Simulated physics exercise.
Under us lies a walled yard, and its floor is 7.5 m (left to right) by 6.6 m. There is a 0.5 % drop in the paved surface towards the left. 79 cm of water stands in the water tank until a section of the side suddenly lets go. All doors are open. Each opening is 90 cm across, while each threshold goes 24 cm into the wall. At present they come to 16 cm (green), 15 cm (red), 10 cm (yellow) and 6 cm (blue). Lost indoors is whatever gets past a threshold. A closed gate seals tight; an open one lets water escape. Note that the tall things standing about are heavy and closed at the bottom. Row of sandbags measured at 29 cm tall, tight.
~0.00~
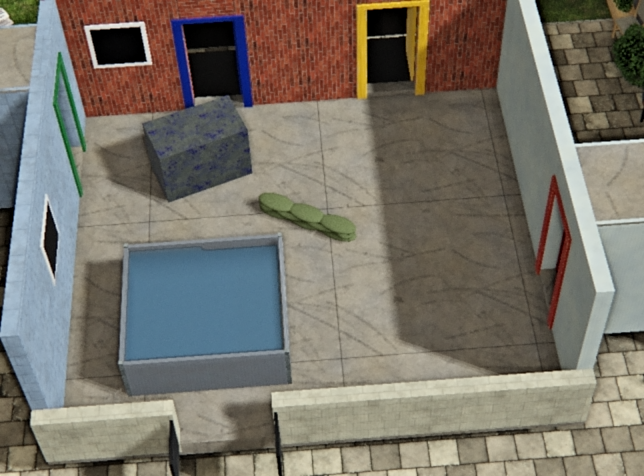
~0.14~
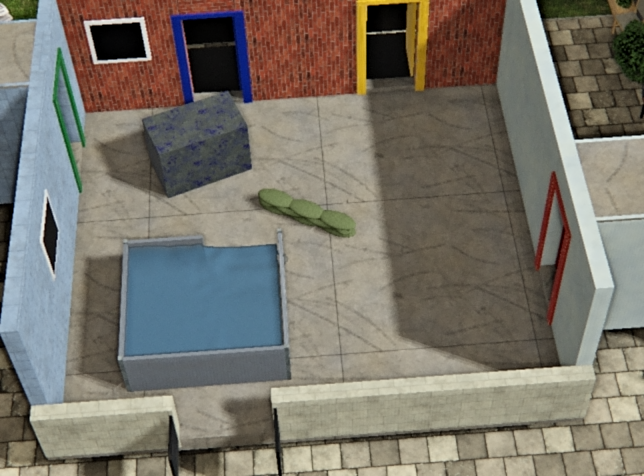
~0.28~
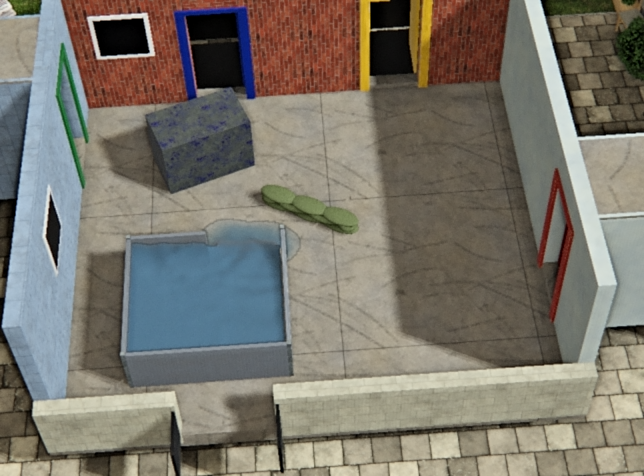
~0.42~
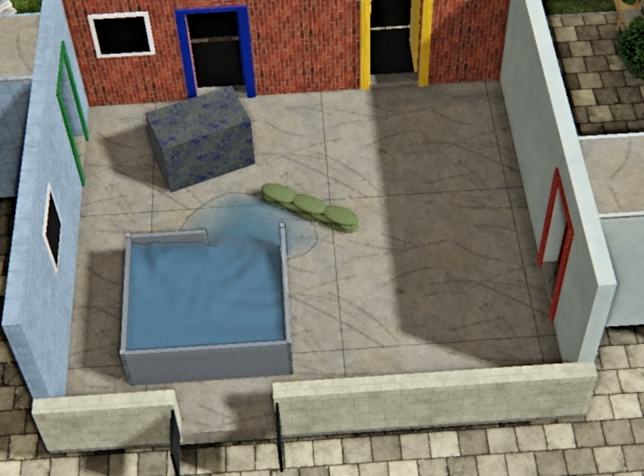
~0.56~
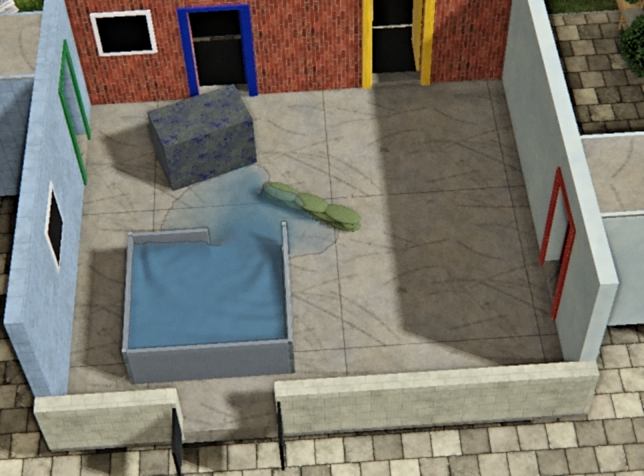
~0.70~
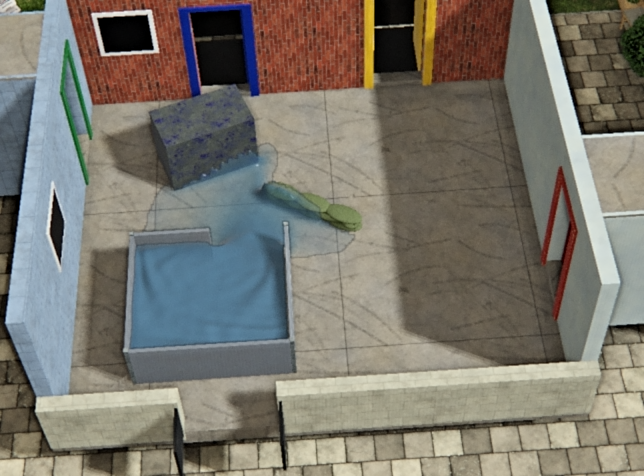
Water pours from the far side of the tank and spreads past the green sandbags.
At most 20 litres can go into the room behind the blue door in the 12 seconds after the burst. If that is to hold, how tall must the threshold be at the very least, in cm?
Close to 5 cm is just enough.
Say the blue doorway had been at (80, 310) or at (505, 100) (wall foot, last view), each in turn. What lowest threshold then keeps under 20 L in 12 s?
In turn: Roughly 9.5 cm, roughly 21 cm.
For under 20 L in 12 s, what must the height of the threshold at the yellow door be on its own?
At the yellow door it takes roughly 9.0 centimetres.
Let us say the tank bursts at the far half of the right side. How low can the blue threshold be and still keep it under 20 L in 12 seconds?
Minimum height: Approx. 7.5 cm.
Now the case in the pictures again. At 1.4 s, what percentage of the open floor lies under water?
Around 20 per cent of the floor.
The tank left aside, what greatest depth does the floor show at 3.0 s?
Roughly 39 cm.
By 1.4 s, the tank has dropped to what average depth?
I'd put it near 56 cm.
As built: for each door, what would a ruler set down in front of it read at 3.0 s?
Door by door, in centimetres - green 8, red 0, yellow 14, blue 2.
After 1.4 s water covers 20 % of the floor, deepest (60 cm) near (223, 176); it has not reached the blue door.
After 3.0 s water covers 70 % of the floor, deepest (39 cm) near (223, 176); 2 cm at the blue door, 0 litres in over its 6 cm threshold.
After 12.0 s water covers 95 % of the floor, deepest (14 cm) near (223, 183); 7 cm at the blue door, 12 litres in over its 6 cm threshold.
At the blue door as built, the water arrived by 2.8 s and peaked near 8 cm at 7.6 s.
Run again over the same 12 s with other heights there, 29 litres in over 4.5 cm, 8 litres over 6.5 cm. The limit of 20 litres is kept from about 5 cm up.
